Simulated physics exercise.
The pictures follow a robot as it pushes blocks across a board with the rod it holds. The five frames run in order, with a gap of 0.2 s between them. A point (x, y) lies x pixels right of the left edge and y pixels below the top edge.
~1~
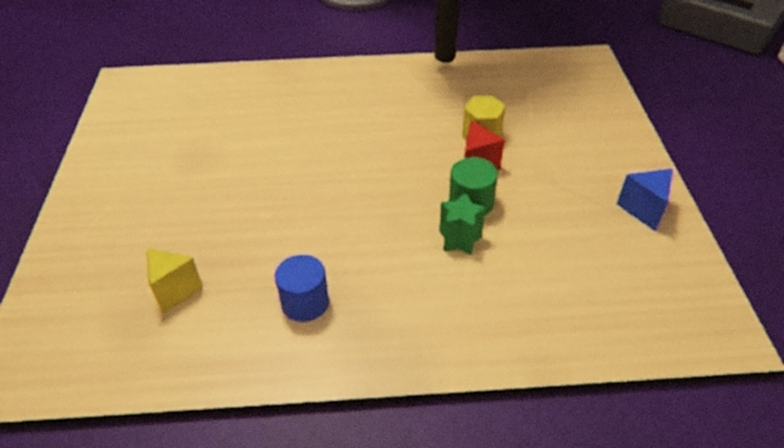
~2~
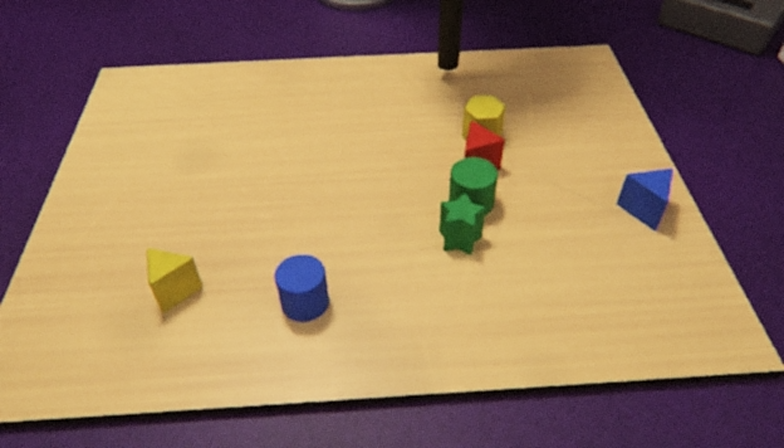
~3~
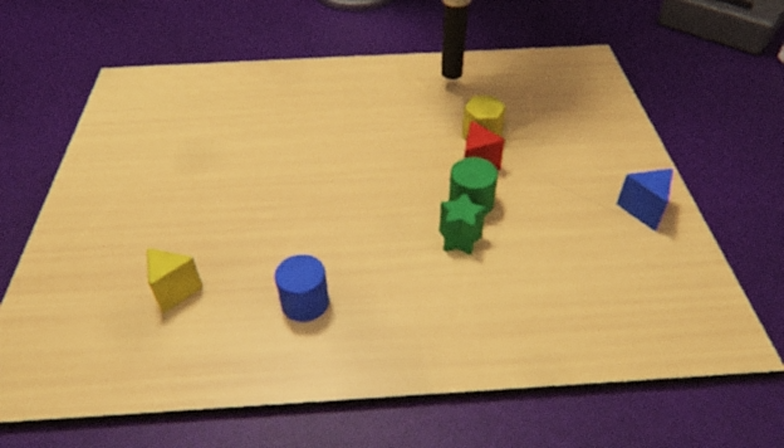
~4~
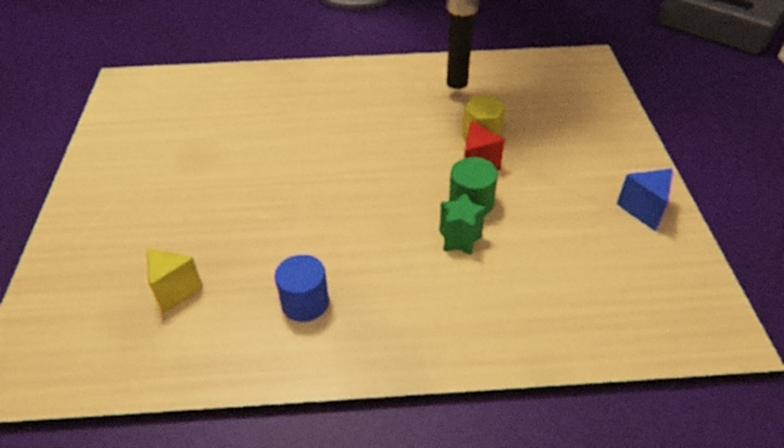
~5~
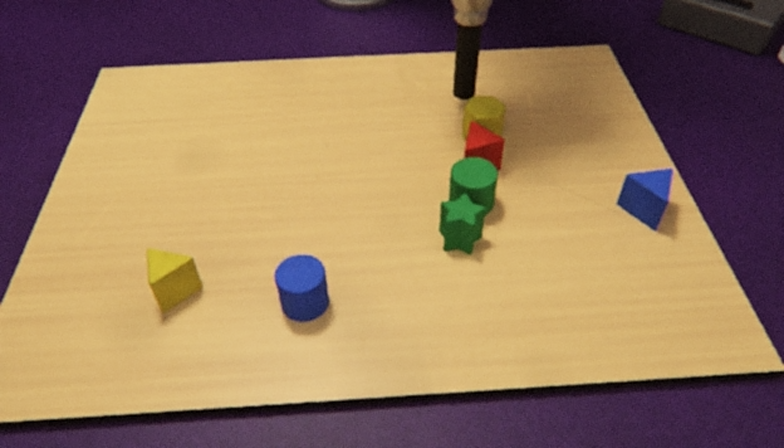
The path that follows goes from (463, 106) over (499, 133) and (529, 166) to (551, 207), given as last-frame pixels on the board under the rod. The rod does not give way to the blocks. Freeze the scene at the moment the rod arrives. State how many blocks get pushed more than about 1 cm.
Once the path ends, two blocks will have shifted.
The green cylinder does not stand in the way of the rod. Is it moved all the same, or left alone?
That block remains where it is.
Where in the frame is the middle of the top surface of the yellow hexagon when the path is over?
That would be at about pixel (492, 127).
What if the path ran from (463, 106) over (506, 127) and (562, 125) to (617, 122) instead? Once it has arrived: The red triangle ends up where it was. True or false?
The claim holds.
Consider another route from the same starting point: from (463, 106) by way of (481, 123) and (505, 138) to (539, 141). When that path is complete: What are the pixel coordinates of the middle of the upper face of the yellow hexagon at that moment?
(493, 124)
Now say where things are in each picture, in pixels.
Rod tip at (445, 57); block tops, green cylinder at (475, 172); red triangle at (481, 136); yellow hexagon at (485, 106), in the first frame.
Rod at (448, 65); blocks unchanged, in the second frame.
Rod at (452, 74); blocks unchanged, in the third frame.
Rod at (457, 83); blocks unchanged, in the fourth frame.
Rod at (464, 94); green cylinder at (475, 172); red triangle at (481, 136); yellow hexagon at (485, 106), in the fifth frame.
On the path given first. One third of the way, rod at (501, 120); red triangle at (478, 139); yellow hexagon at (489, 119), turned 40° clockwise.
Two thirds of the way, rod at (532, 154); red triangle at (471, 144); yellow hexagon at (492, 127), turned 65° clockwise.
At the end, rod at (554, 194); green cylinder in place; red triangle at (471, 144); yellow hexagon at (492, 127), turned 65° clockwise.
